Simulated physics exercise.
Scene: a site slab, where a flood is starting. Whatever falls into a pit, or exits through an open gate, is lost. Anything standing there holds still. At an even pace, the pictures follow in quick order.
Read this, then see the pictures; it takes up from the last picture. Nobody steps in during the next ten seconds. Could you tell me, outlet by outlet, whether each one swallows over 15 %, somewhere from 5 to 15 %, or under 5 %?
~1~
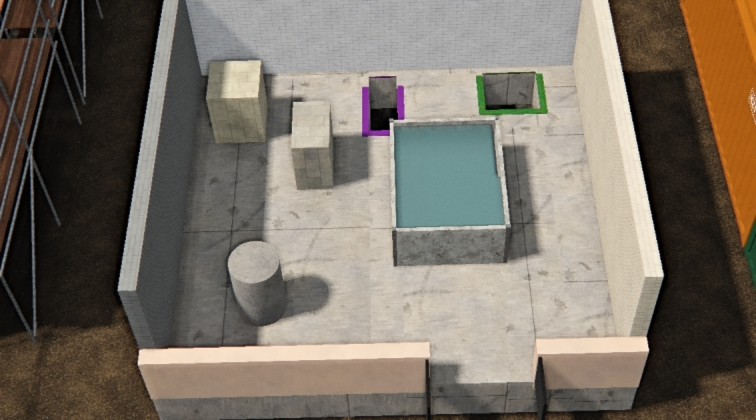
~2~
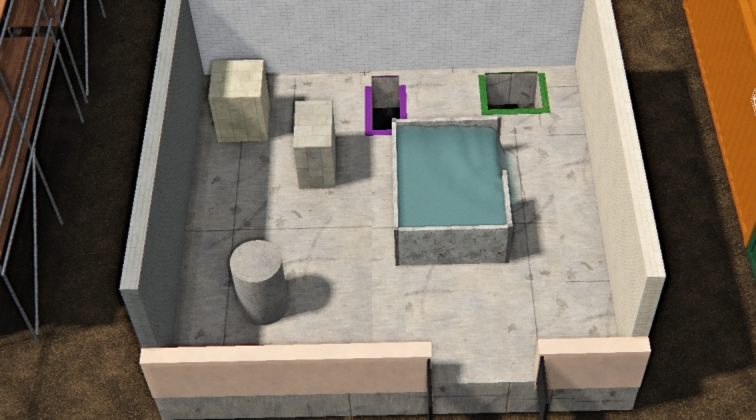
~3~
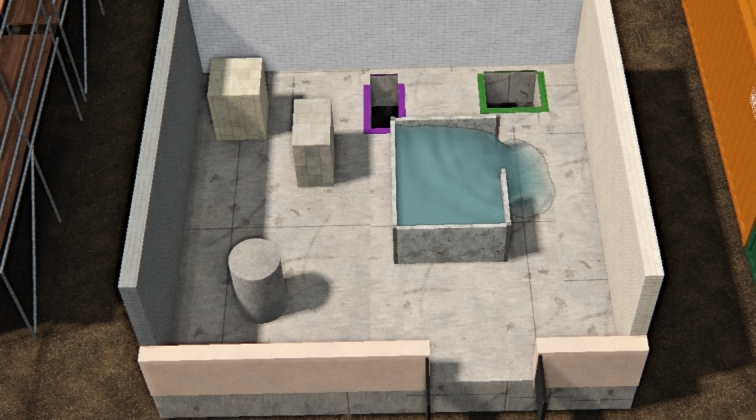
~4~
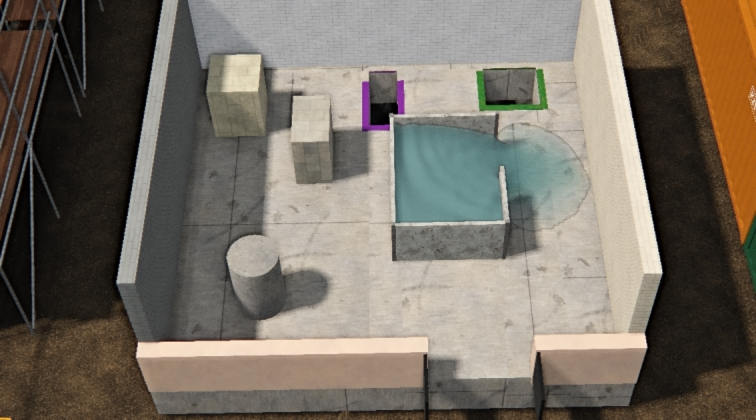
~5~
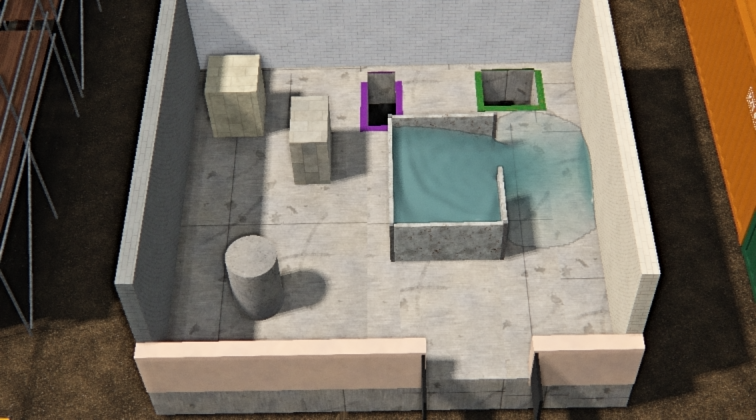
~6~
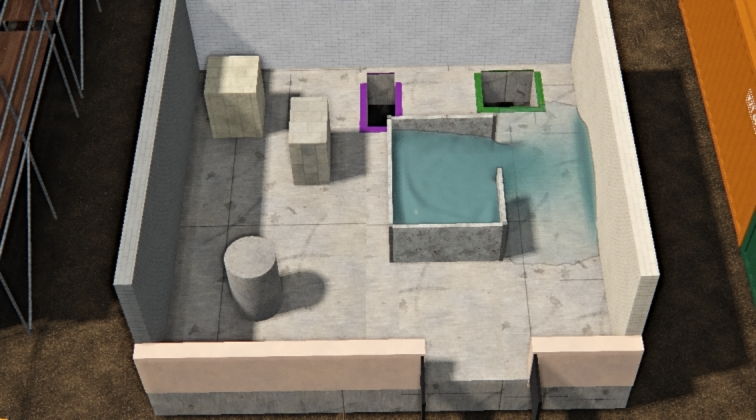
As I see it, the gate will drain five to fifteen per cent inclusive. The green pit will drain in excess of fifteen per cent. The purple pit will drain shy of five per cent.
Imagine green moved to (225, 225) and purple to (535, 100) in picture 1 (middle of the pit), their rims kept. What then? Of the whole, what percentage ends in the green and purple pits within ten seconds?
Green 2%, purple 45%.
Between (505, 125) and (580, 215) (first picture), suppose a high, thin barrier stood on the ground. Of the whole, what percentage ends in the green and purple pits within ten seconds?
Shares in percent - green: 4; purple: 10.
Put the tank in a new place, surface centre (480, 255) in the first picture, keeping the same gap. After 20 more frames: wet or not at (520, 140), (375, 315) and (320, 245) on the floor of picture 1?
Well, first one got wet, second one stays dry, third one stays dry.
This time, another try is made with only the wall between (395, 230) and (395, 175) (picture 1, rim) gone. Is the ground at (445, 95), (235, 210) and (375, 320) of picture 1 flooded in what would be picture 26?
Note, points one to three: Unreached / reached and soaked / reached and soaked.
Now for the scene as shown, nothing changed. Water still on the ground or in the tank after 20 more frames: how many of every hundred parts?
Near 78 in a hundred.
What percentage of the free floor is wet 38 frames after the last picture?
That works out at 50 %.
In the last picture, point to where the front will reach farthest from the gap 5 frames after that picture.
The flood front should get to about (604, 353).
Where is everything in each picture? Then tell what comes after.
The first frame shows still water in the water tank at (448, 175).
In the second frame, the front is at a hidden place, out from the gap at (498, 167).
In the third frame, water pours out at (497, 168) and has run to (545, 202).
In the fourth frame, the front is at (583, 187), out from the gap at (496, 167).
In the fifth frame, the front is at (594, 223), out from the gap at (494, 168).
In the sixth frame, the front is at (597, 249), out from the gap at (493, 169).
A moment on, water covers 15 % of the floor; the gate 0 %, the green pit 1 %, the purple pit 0 %.
Next, water covers 25 % of the floor; the gate 0 %, the green pit 7 %, the purple pit 0 %.
Then, water covers 30 % of the floor; the gate 3 %, the green pit 19 %, the purple pit 1 %.
Later, water covers 50 % of the floor; the gate 8 %, the green pit 33 %, the purple pit 1 %.
In the end, water covers 70 % of the floor; the gate 12 %, the green pit 41 %, the purple pit 1 %.
